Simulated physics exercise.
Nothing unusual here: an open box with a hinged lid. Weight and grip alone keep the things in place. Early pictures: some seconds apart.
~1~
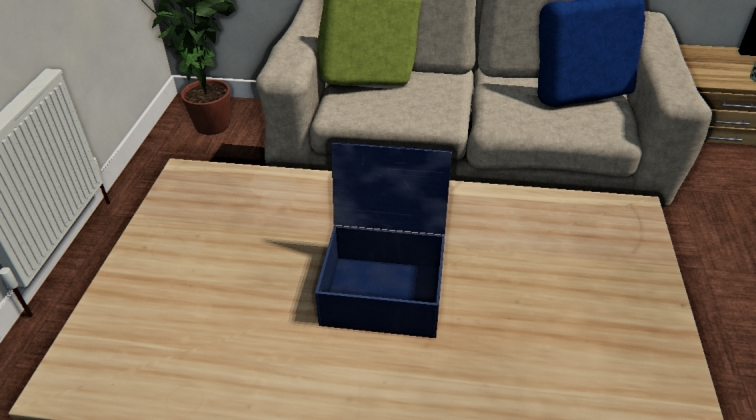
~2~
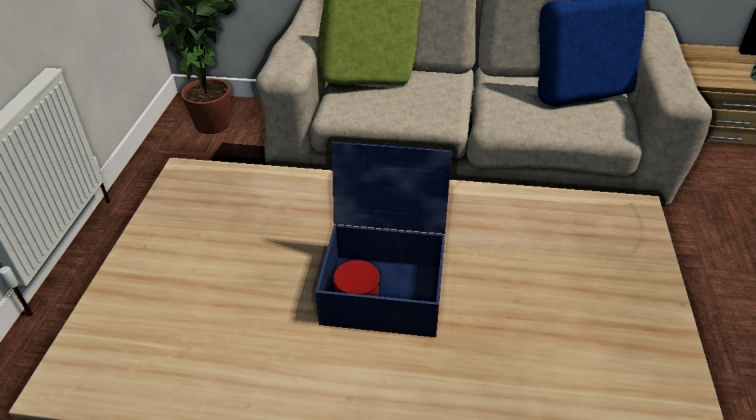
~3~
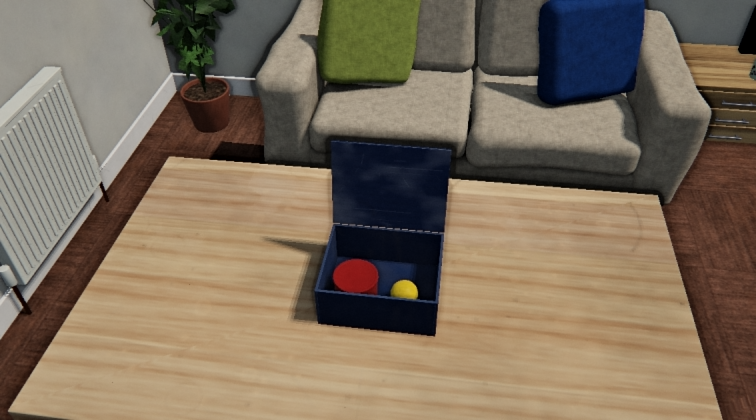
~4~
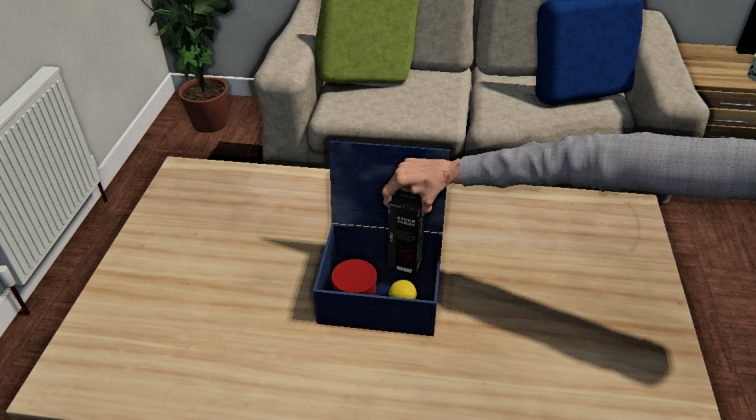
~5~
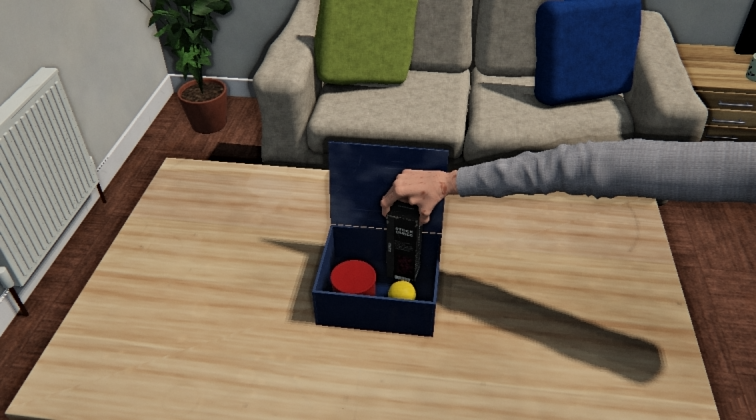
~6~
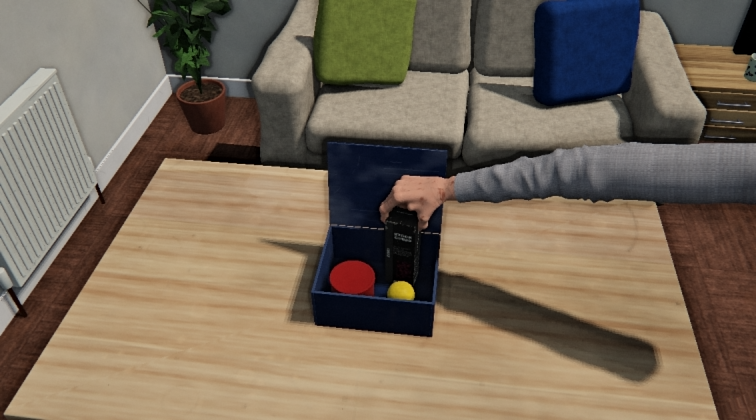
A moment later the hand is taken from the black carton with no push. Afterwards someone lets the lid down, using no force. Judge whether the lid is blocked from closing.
Remains up.
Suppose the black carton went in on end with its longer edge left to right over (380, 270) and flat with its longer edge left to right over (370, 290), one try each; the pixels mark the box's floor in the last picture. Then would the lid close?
The first time it cannot come down, the second time it seals the box.
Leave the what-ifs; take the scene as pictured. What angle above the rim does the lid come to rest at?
I'd say roughly 14 degrees above the rim.
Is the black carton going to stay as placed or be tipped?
Once everything settles, it ends up at a slant.
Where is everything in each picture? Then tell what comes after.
In the first frame, the last thing is not in view yet.
In the second frame, the last thing is not in view yet; red tub (357, 288).
In the third frame, the last thing is not in view yet; red tub (356, 287).
The fourth frame shows still above its spot; black carton (406, 233); red tub (355, 287).
The fifth frame shows still above its spot; black carton (404, 243); red tub (354, 288).
The sixth frame shows put in, still held; black carton (403, 248); red tub (353, 288).
Then, 1.70 s past the last view, lid 65° above the rim; black carton rocked 8° from its first pose near (401, 252).
Then, 2.30 s past the last view, lid 27° above the rim; black carton rocked 58° from its first pose near (396, 274); yellow lemon displaced a little.
Finally, lid 14° above the rim; down or leaning hard in the box, black carton; the other 2 still in place. Final places as the last picture's camera would see them, black carton near (396, 274).
